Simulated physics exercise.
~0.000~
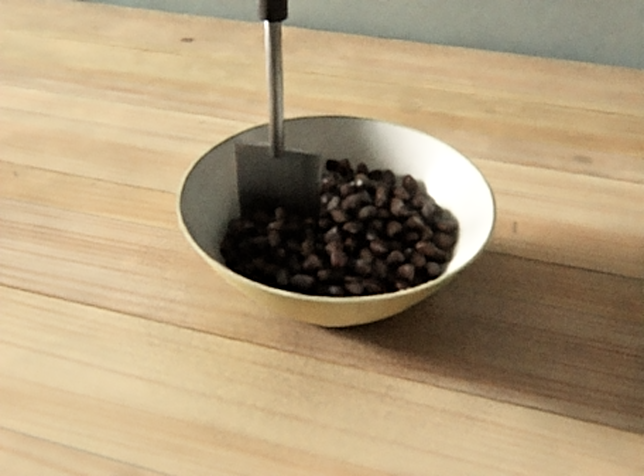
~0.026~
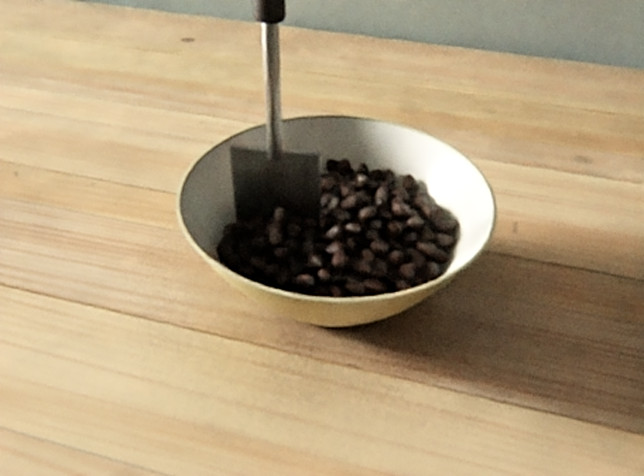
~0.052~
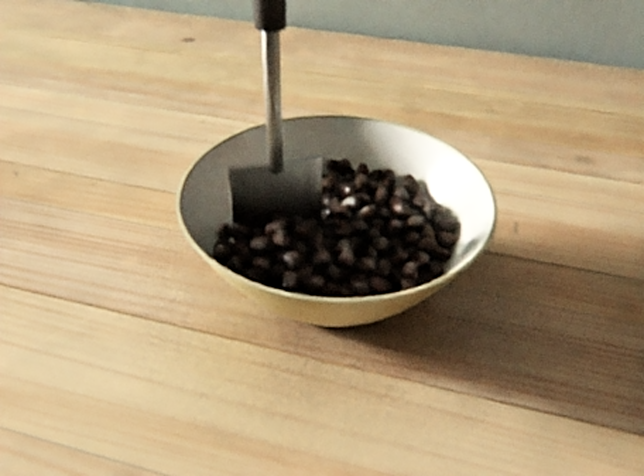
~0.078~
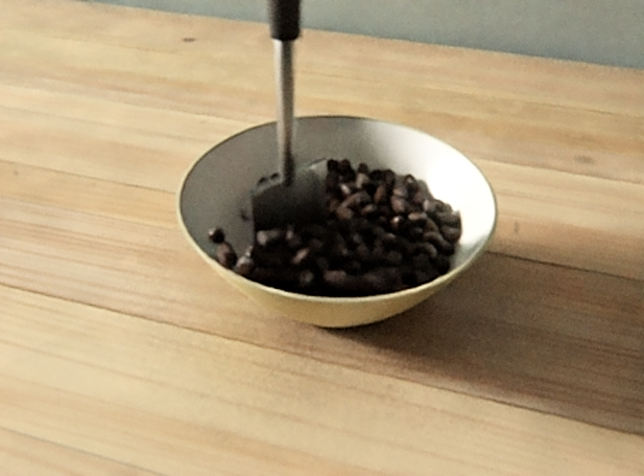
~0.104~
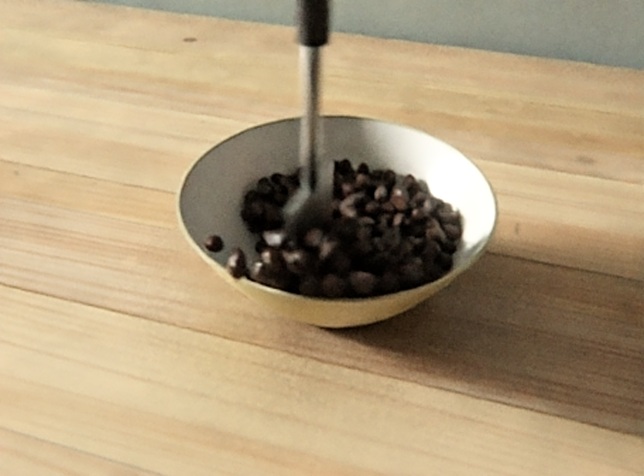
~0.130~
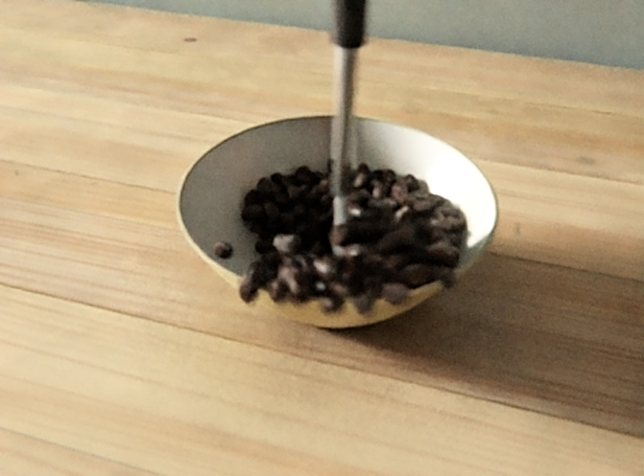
In a pale bowl on a wooden table, a spatula sweeps rightward through dark beans.
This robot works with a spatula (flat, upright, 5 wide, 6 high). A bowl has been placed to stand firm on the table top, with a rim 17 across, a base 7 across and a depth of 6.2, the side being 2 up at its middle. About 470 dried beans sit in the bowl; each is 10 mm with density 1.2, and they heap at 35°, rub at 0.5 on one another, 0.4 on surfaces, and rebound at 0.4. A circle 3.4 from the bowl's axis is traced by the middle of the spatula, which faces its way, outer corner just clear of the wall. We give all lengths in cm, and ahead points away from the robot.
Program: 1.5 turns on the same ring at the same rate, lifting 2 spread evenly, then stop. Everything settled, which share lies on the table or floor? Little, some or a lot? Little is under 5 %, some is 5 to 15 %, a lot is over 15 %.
A lot.
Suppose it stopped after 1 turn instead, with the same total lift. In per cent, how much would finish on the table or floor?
It would be around 25 percent.
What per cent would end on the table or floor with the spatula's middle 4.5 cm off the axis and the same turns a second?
In that case roughly 10 per cent.
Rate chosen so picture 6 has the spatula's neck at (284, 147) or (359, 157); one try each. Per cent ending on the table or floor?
Close to 10 and 35 in a hundred.
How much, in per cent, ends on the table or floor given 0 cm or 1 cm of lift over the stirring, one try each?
Trial one: Roughly 50 %; trial two: Roughly 40 %.
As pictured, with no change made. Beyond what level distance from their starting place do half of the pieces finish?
Near 7 cm.
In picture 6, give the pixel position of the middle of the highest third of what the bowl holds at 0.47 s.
Near pixel (297, 247).
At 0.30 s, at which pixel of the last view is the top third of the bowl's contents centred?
Centre of upper third: Approx. (337, 152) px.
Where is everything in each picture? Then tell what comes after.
The first frame shows the spatula neck at (277, 122), 0° round; upper third of the load around (341, 228), from x 225 to 445, top at y 165; 469 in the bowl.
The second frame shows the spatula neck at (274, 125), 8° round; upper third of the load around (342, 228), from x 225 to 445, top at y 165.
The third frame shows the spatula neck at (274, 136), 31° round; upper third of the load around (339, 233), from x 220 to 445, top at y 165.
The fourth frame shows the spatula neck at (287, 148), 56° round; upper third of the load around (346, 248), from x 215 to 450, top at y 165.
The fifth frame shows the spatula neck at (312, 157), 82° round; upper third of the load around (359, 252), from x 215 to 450, top at y 165; 467 in the bowl, 2 in flight or on the tool.
The sixth frame shows the spatula neck at (343, 159), 107° round; upper third of the load around (376, 250), from x 225 to 455, top at y 165; 460 in the bowl, 9 in flight or on the tool.
After 0.30 s, 272° round, highest piece 9 above the table; 387 in the bowl, 36 on the table or floor, 46 in flight or on the tool.
After 0.47 s, 78° round, highest piece 8 above the table; 336 in the bowl, 116 on the table or floor, 17 in flight or on the tool.
After 0.76 s, 180° round, highest piece 5 above the table; 330 in the bowl, 139 on the table or floor.
After 1.46 s, 180° round, highest piece 5 above the table; 330 in the bowl, 139 on the table or floor.
In the end, 330 in the bowl, 139 on the table or floor. That is 30 % on the table or floor.
